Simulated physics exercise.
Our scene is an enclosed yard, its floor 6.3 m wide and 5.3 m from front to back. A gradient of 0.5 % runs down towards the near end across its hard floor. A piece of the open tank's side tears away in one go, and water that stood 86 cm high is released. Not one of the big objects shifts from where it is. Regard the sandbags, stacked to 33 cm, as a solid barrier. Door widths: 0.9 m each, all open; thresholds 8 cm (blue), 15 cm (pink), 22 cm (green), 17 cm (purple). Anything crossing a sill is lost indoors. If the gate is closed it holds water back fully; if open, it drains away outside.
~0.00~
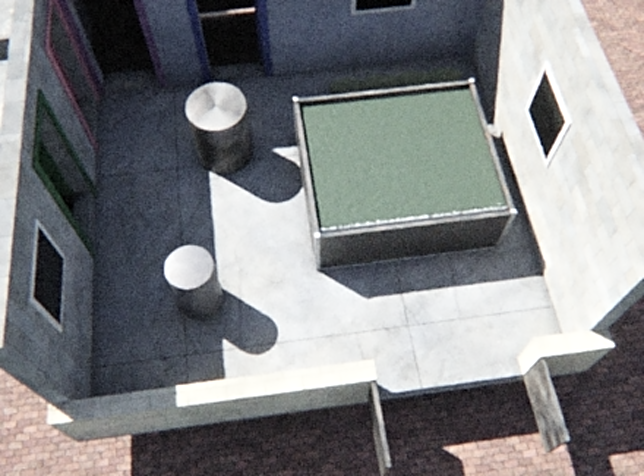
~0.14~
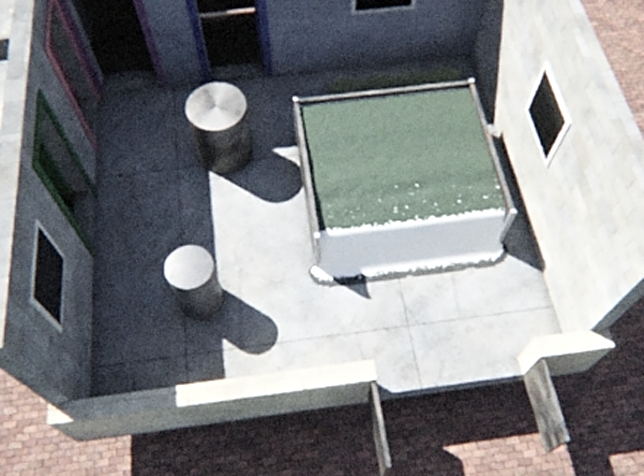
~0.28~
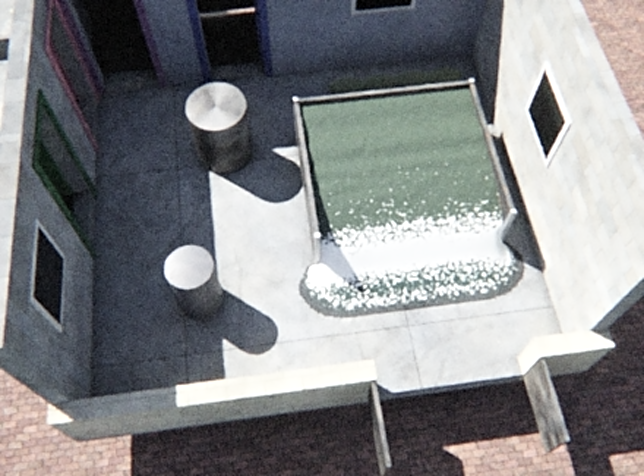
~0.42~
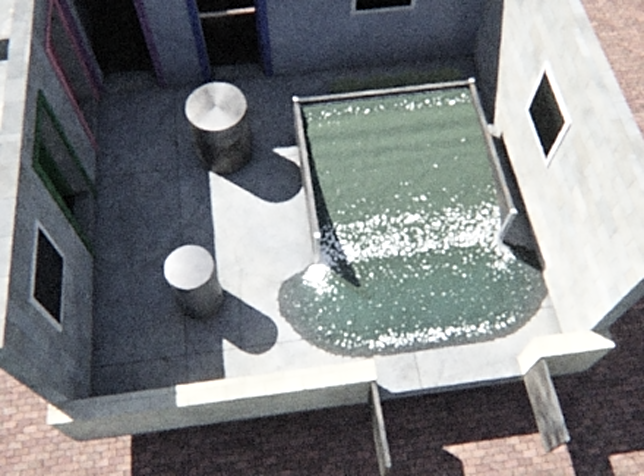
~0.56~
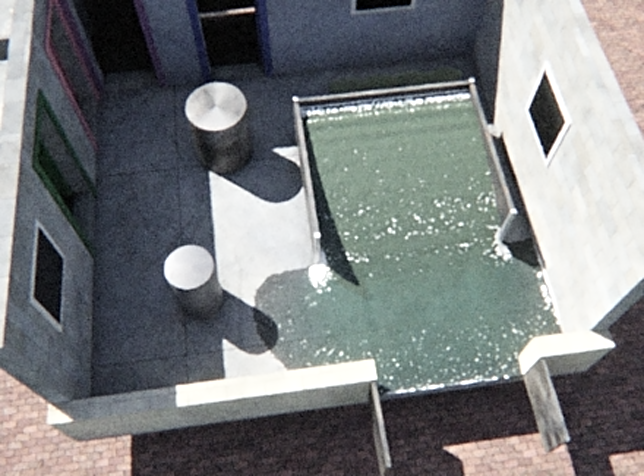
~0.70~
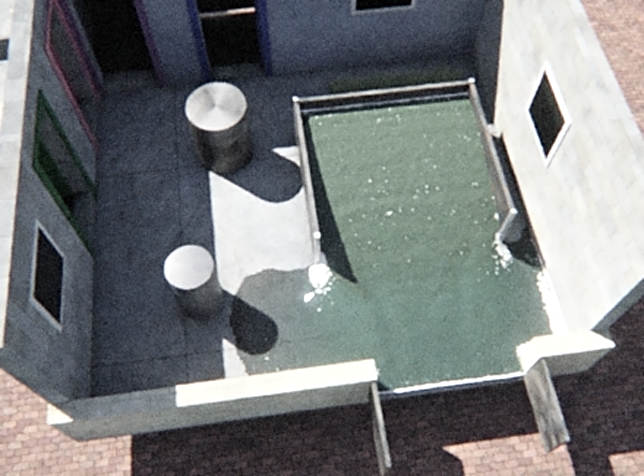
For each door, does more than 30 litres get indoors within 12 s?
Door by door: Blue door - no; pink door - no; green door - no; purple door - no.
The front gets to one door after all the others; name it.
Door: Blue.
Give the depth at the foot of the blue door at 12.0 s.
Around 5.5 cm deep.
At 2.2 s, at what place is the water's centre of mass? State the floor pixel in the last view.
Close to (380, 265) in the last picture.
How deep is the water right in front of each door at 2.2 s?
Centimetres: Blue 0 / pink 0 / green 0 / purple 0.
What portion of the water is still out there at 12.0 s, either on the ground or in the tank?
I'd say close to 34 percent is still there.
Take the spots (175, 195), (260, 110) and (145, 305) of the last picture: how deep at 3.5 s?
Taking the spots in order: 1 cm, 0 cm, 7 cm.
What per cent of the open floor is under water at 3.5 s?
Wet share: Near 55 percent.
After 1.4 s water covers 30 % of the floor and is deepest (50 cm) near (557, 351); blue door not reached, pink door not reached, green door not reached, purple door not reached.
After 2.2 s water covers 35 % of the floor and is deepest (37 cm) near (355, 365); blue door not reached, pink door not reached, green door not reached, purple door not reached.
After 3.5 s water covers 55 % of the floor and is deepest (26 cm) near (106, 385); blue door not reached, pink door 2 cm at the sill, 0 L in, green door 7 cm at the sill, 0 L in, purple door not reached.
After 7.0 s water covers 90 % of the floor and is deepest (12 cm) near (97, 131); blue door 6 cm at the sill, 0 L in, pink door 9 cm at the sill, 0 L in, green door 5 cm at the sill, 0 L in, purple door 10 cm at the sill, 0 L in.
After 12.0 s water covers 95 % of the floor and is deepest (10 cm) near (469, 74); blue door 6 cm at the sill, 2 L in, pink door 7 cm at the sill, 0 L in, green door 7 cm at the sill, 0 L in, purple door 7 cm at the sill, 0 L in.
